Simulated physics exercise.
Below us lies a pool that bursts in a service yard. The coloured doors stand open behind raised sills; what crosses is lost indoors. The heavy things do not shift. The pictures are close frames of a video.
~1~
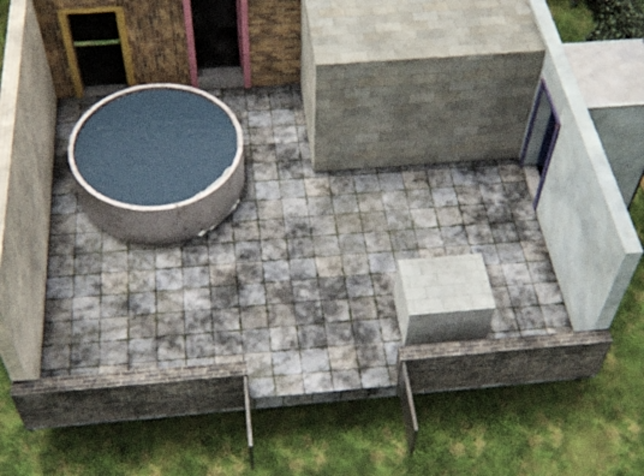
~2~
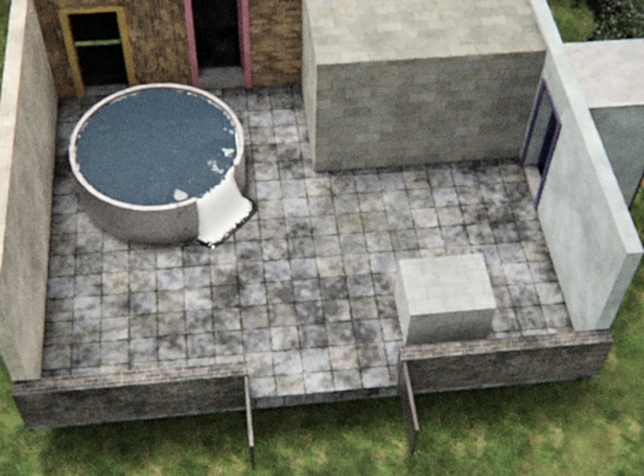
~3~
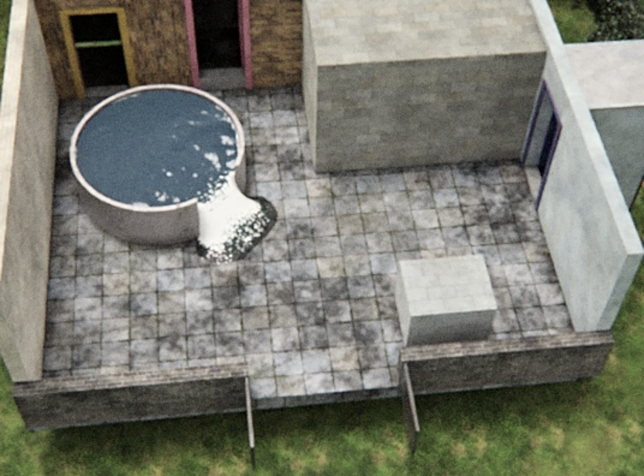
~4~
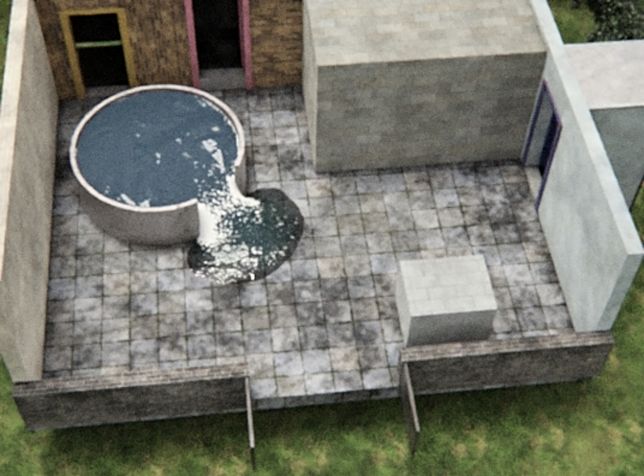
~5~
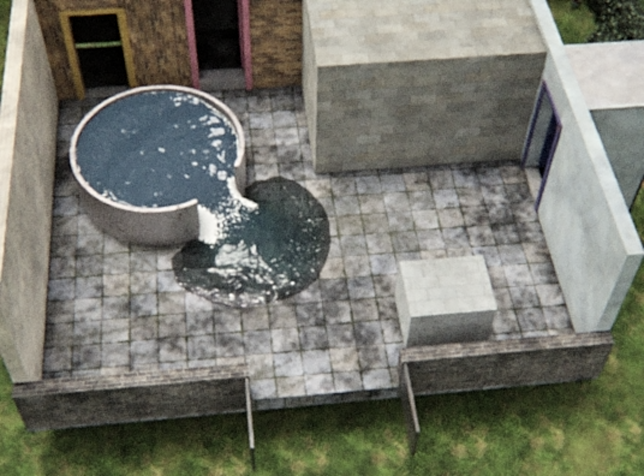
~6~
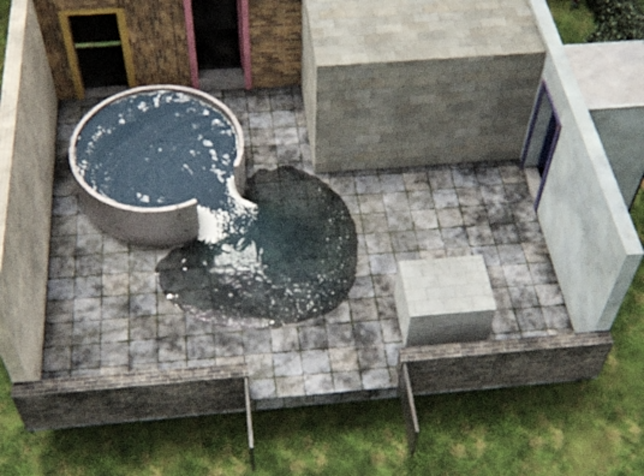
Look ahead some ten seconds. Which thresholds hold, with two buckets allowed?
In the end: The yellow door admits no more than that; the pink door admits no more than that; the blue door lets in a lot.
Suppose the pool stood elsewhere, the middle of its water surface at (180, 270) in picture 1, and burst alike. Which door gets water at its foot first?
It is the blue-painted one.
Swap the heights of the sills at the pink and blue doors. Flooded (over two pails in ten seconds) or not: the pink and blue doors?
The pink one lets less in; the blue one takes less.
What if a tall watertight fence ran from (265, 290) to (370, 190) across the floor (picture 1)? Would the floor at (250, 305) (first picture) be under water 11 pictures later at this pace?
At that place: Under water.
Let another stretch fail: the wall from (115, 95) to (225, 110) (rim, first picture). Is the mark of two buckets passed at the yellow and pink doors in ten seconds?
One by one: The yellow door passes that mark, the pink door goes over.
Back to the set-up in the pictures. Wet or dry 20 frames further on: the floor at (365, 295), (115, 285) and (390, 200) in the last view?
One after the other: Covered, dry, flooded.
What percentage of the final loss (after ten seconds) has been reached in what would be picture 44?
Near 70 in a hundred.
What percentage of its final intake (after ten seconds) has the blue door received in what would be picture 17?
I make it 0 per cent.
A moment on, water covers 40 % of the floor; the yellow door not reached, the pink door not reached, the blue door not reached.
Next, water covers 55 % of the floor; the yellow door not reached, the pink door not reached, the blue door not reached.
Then, water covers 65 % of the floor; the yellow door not reached, the pink door not reached, the blue door under two buckets in.
Later, water covers 70 % of the floor; the yellow door not reached, the pink door not reached, the blue door over two buckets in.
In the end, water covers 90 % of the floor; the yellow door not reached, the pink door wet at the sill, nothing in, the blue door far over two buckets in.
